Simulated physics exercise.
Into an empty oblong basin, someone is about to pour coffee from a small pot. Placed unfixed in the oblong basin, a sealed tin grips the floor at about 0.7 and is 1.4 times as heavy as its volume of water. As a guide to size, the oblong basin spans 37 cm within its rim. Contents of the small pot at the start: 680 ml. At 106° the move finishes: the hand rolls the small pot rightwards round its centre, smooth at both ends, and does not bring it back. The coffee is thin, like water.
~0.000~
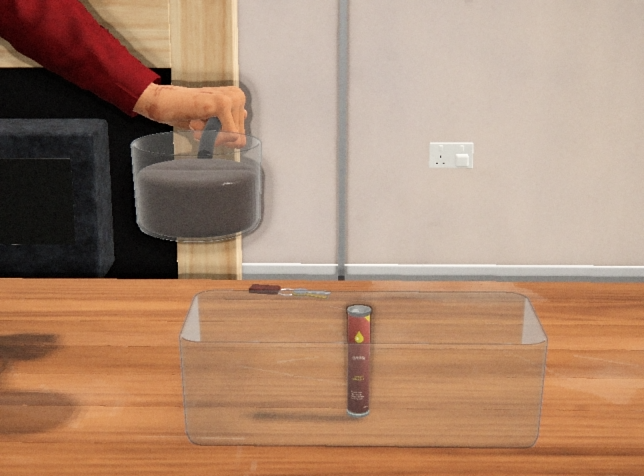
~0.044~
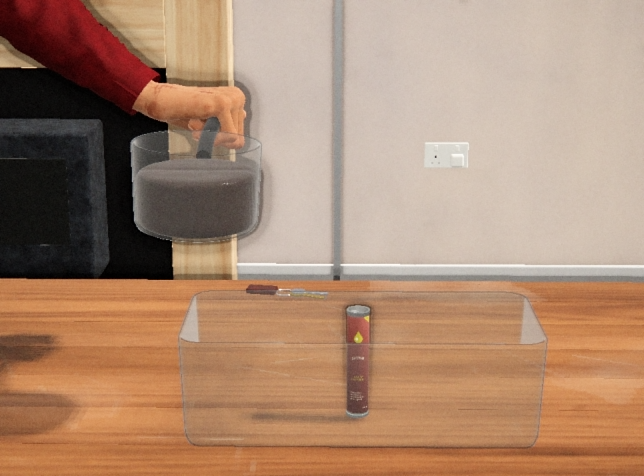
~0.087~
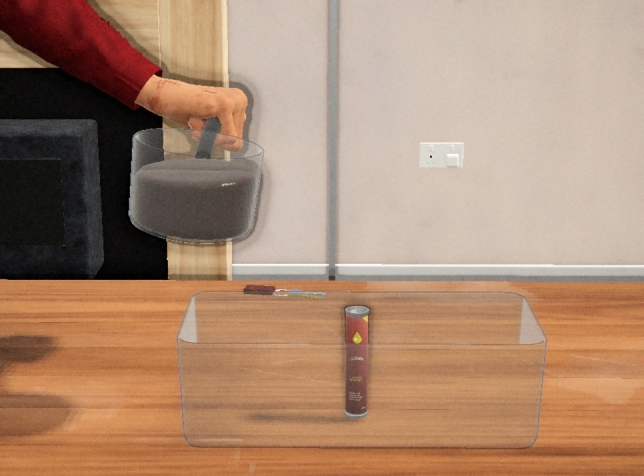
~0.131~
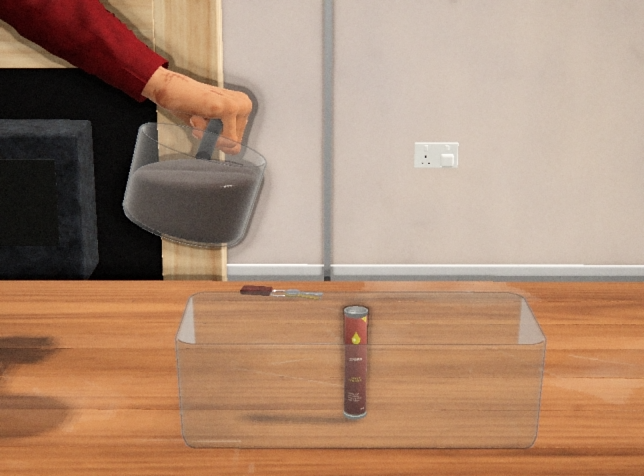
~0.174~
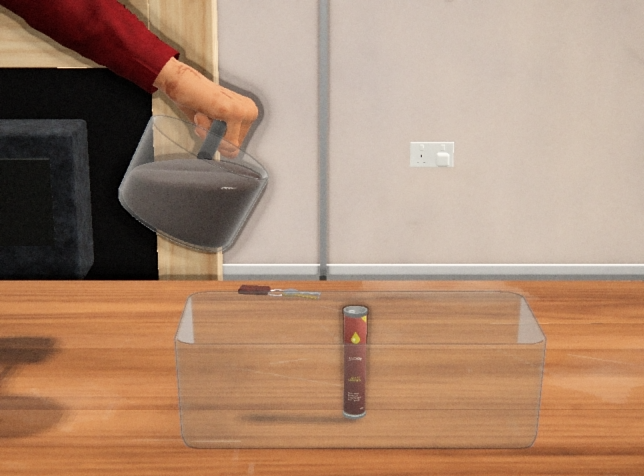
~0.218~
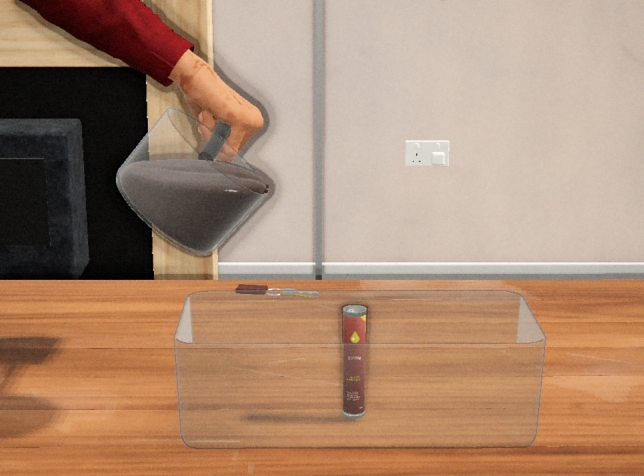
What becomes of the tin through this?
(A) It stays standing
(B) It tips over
Answer: A.
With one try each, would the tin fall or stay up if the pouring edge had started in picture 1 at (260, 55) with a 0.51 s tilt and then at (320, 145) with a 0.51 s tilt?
Try 1: Tipped over; try 2: Tipped over.
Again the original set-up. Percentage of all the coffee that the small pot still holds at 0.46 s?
About 36 per cent.
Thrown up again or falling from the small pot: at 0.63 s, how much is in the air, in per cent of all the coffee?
About 10 per cent.
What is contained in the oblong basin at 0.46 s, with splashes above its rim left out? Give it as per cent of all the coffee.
The basin holds roughly 22 in a hundred parts at that moment.
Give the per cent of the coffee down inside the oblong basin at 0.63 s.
Some 82 percent.
By 0.46 s the tilt is 103° and 36 per cent is still to pour; the tin stands where it began.
By 0.63 s the tilt is 106° and 9 per cent is still to pour; the tin stands where it began.
By 0.81 s the tilt is 106° and 1 per cent is still to pour; the tin stands where it began.
By 1.01 s the tilt is 106° and 0 per cent is still to pour; the tin stands where it began.
At rest the tin stands where it began.
